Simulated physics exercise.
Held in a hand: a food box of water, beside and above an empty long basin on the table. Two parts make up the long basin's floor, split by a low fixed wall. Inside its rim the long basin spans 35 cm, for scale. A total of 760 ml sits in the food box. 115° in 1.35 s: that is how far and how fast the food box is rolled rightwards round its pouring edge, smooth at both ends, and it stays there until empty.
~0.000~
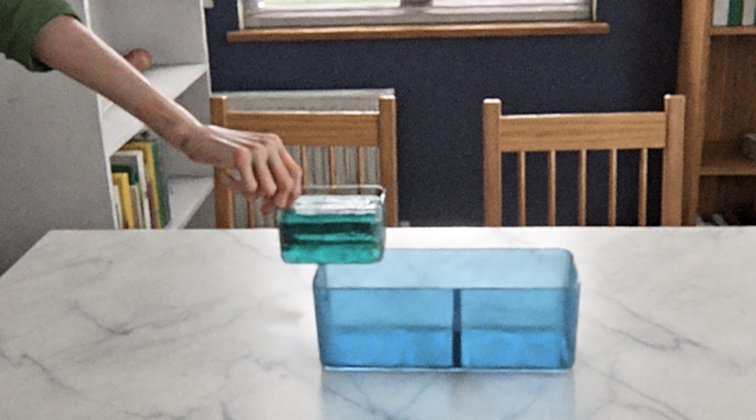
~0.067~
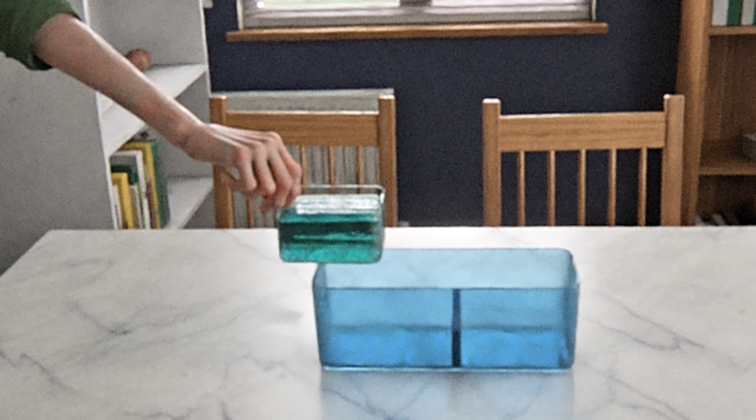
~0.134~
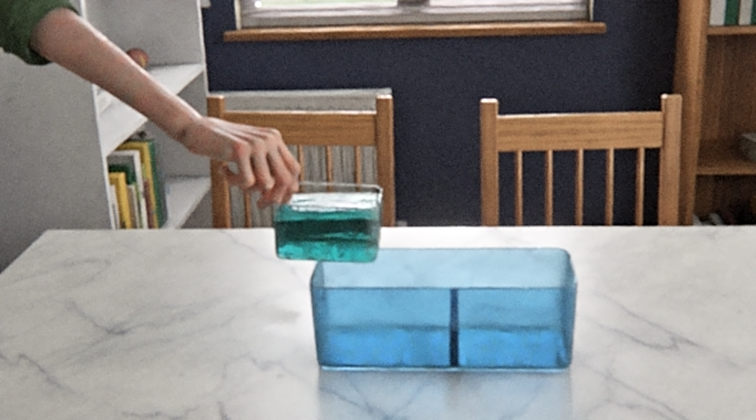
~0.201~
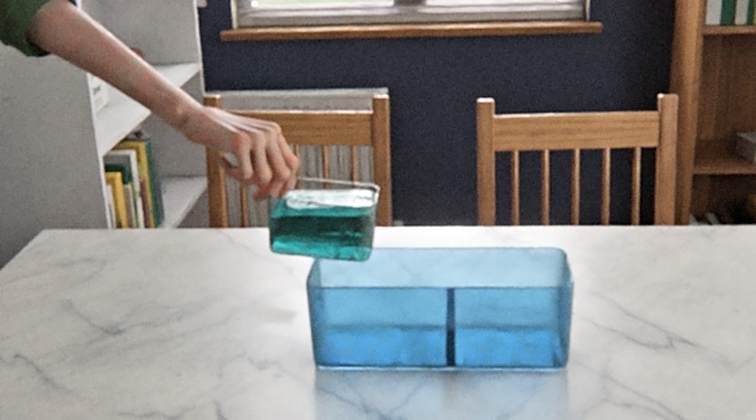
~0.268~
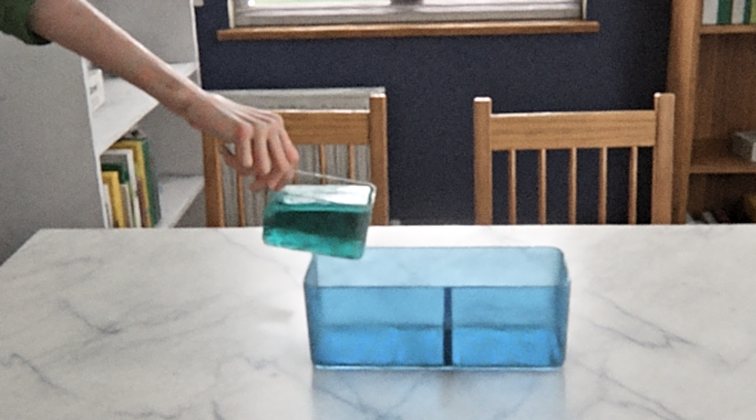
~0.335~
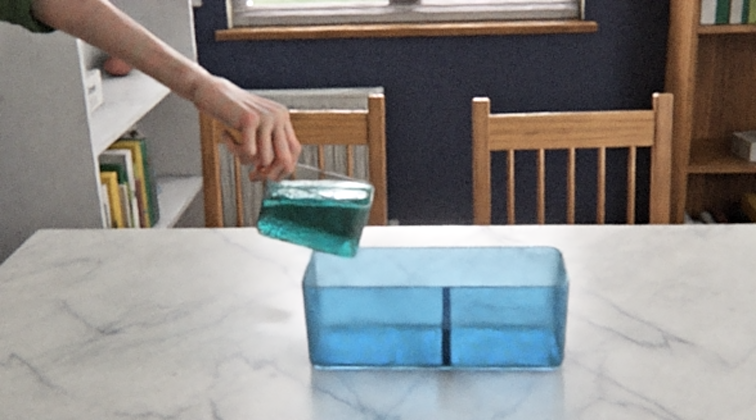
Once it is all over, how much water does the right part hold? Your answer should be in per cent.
The right part holds about 62 per cent.
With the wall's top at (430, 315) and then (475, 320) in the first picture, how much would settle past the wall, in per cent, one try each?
90 % and 30 %.
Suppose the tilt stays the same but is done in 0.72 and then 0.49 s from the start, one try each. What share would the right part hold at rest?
Try 1: Approx. 70 %; try 2: Approx. 55 %.
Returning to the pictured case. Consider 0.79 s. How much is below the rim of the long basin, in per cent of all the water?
22 %, roughly.
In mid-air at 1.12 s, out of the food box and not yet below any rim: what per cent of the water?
I'd say some 8 per cent is in the air.
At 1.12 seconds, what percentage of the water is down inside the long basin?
Around 84 parts in a hundred.
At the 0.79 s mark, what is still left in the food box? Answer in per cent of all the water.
About 44 per cent.
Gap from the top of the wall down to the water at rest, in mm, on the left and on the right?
Measured: Left around 44 mm, right around 30 mm.
By 0.79 s the tilt is 73° and 43 per cent is still to pour, 15 is left of the wall and 8 right of it.
By 1.12 s the tilt is 107° and 6 per cent is still to pour, 21 is left of the wall and 62 right of it.
By 1.47 s the tilt is 115° and 0 per cent is still to pour, 36 is left of the wall and 62 right of it.
By 1.85 s the tilt is 115° and 0 per cent is still to pour, 36 is left of the wall and 62 right of it.
At rest 36 per cent lies left of the wall, 62 right of it and 2 outside.
